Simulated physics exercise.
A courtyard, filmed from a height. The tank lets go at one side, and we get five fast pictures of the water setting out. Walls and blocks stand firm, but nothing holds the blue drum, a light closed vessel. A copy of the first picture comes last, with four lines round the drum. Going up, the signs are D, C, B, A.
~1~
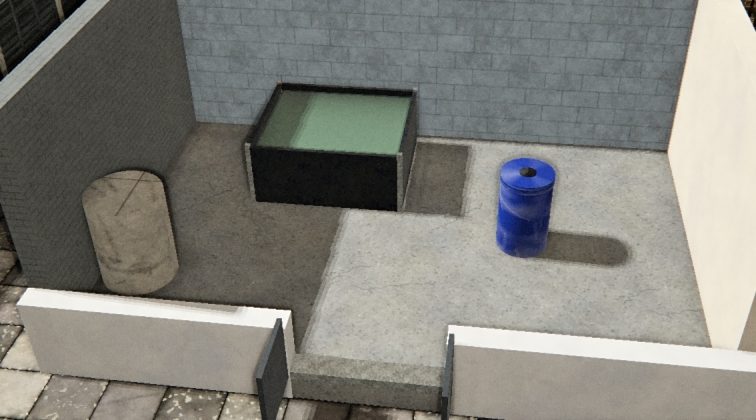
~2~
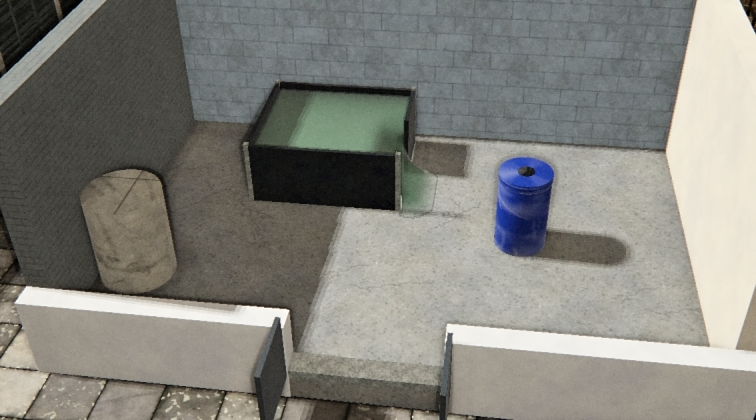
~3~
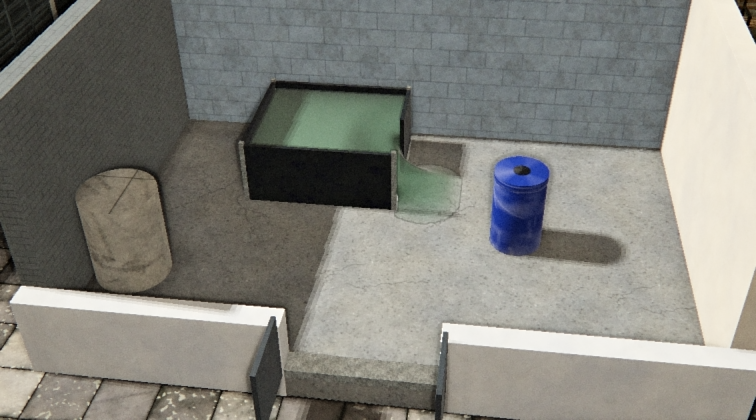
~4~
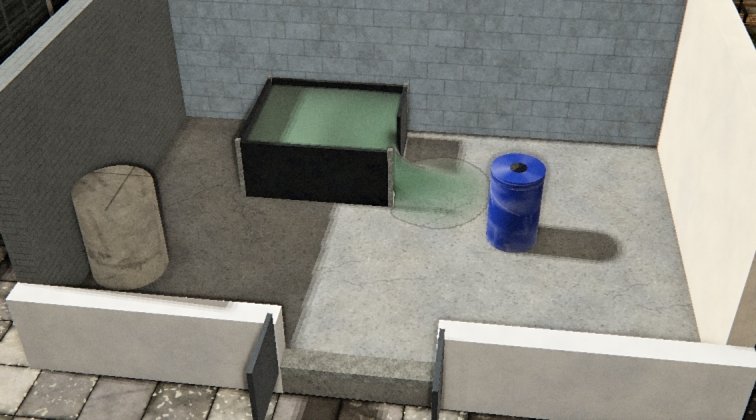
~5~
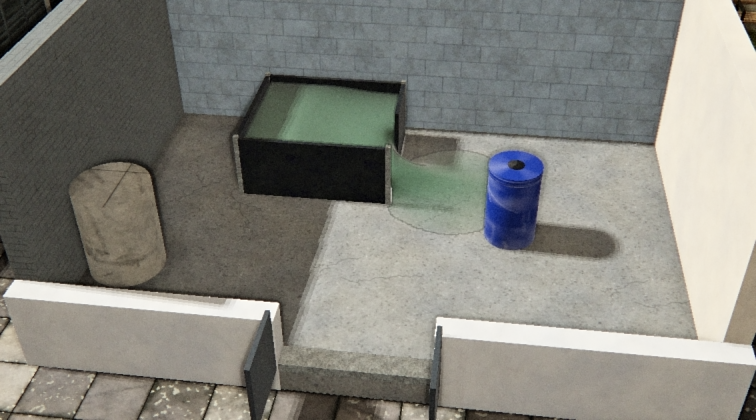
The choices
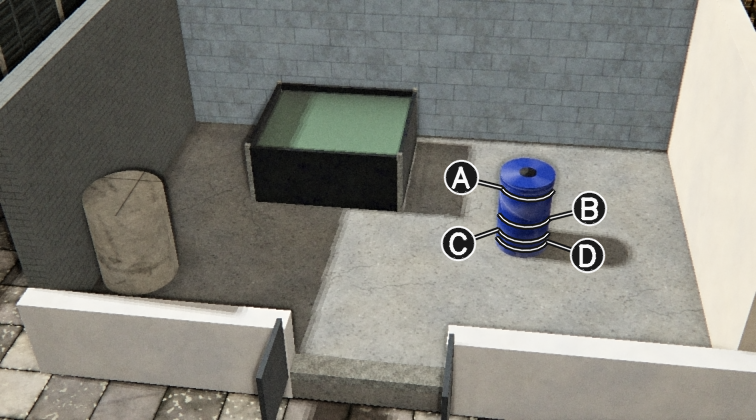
In a small walled yard seen from above, the right side of a black tank of greenish water opened, and water spread rightward across the floor toward a blue drum, which stayed upright.
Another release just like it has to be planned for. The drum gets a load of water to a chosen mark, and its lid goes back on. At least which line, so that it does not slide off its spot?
The limit is B.
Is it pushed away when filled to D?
Yes, that goes wrong.
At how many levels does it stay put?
Two of the four.
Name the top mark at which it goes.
That would be C.
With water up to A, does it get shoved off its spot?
No, that is safe.
On the marked copy, A at (527, 199); B at (524, 227); C at (522, 242); D at (522, 250); from the bottom up D, C, B, A.
With A, it does not move.
With B, it does not move.
With C, it is pushed about its own width away.
With D, it is pushed about 4 times its own width away.
